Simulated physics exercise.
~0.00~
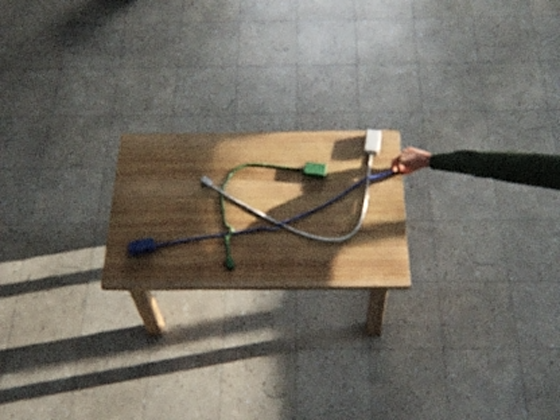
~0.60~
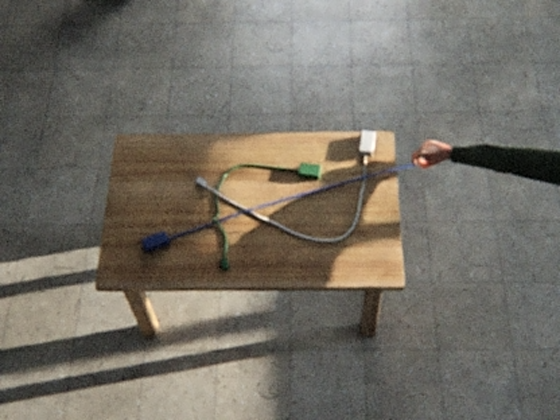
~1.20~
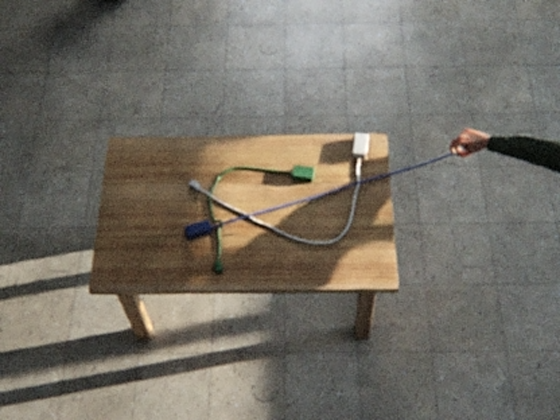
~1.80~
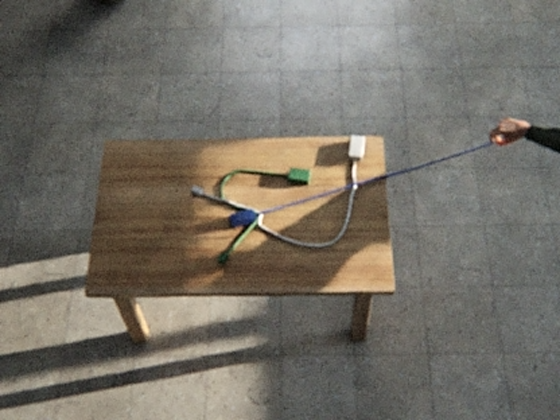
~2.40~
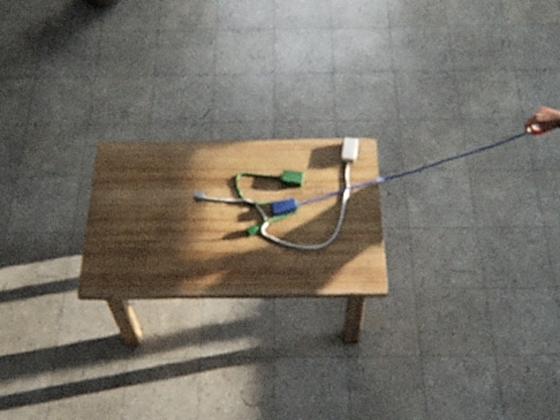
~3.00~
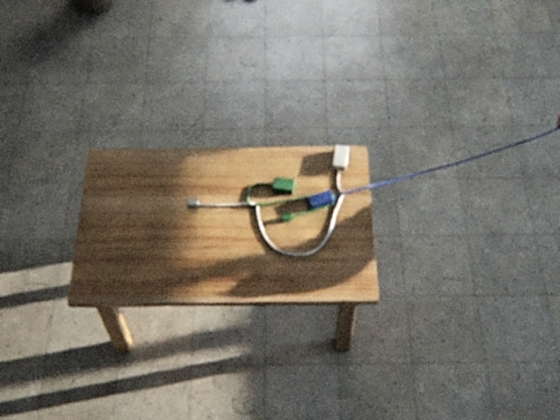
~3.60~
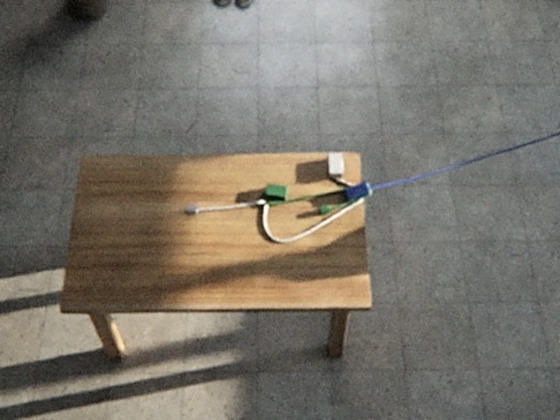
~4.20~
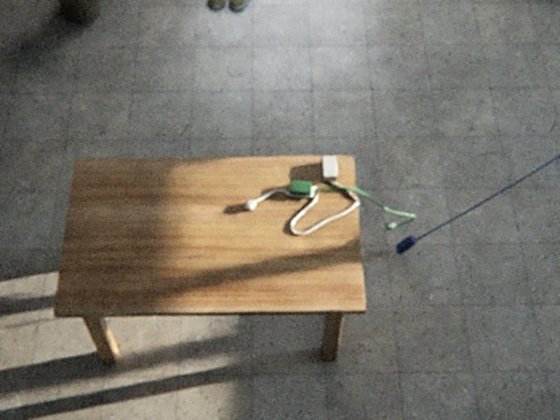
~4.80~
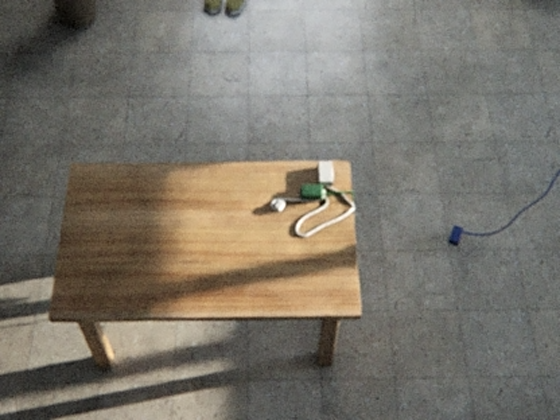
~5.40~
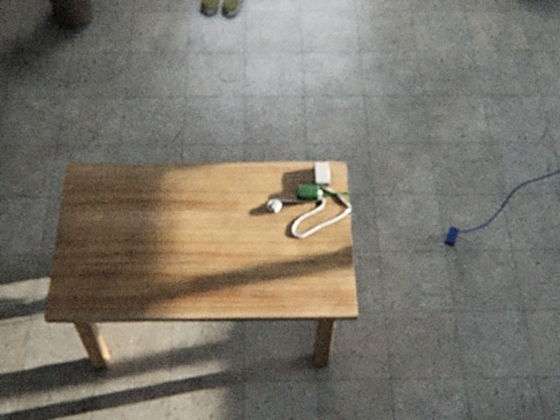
A hand in a dark sleeve grips the end of a blue cable at the right of a wooden table, seen from above on a grey tiled floor crossed by shadows. On the tabletop, blue, green and white cables with chargers cross one another. The hand pulls the blue cable away to the right, and its charger slides across, dragging the green and white cables along. The blue charger drops off the right edge, the green cable's end following over. Finally the blue charger hangs clear at right, while the shifted green charger and bunched white cable rest beside the unmoved white charger.
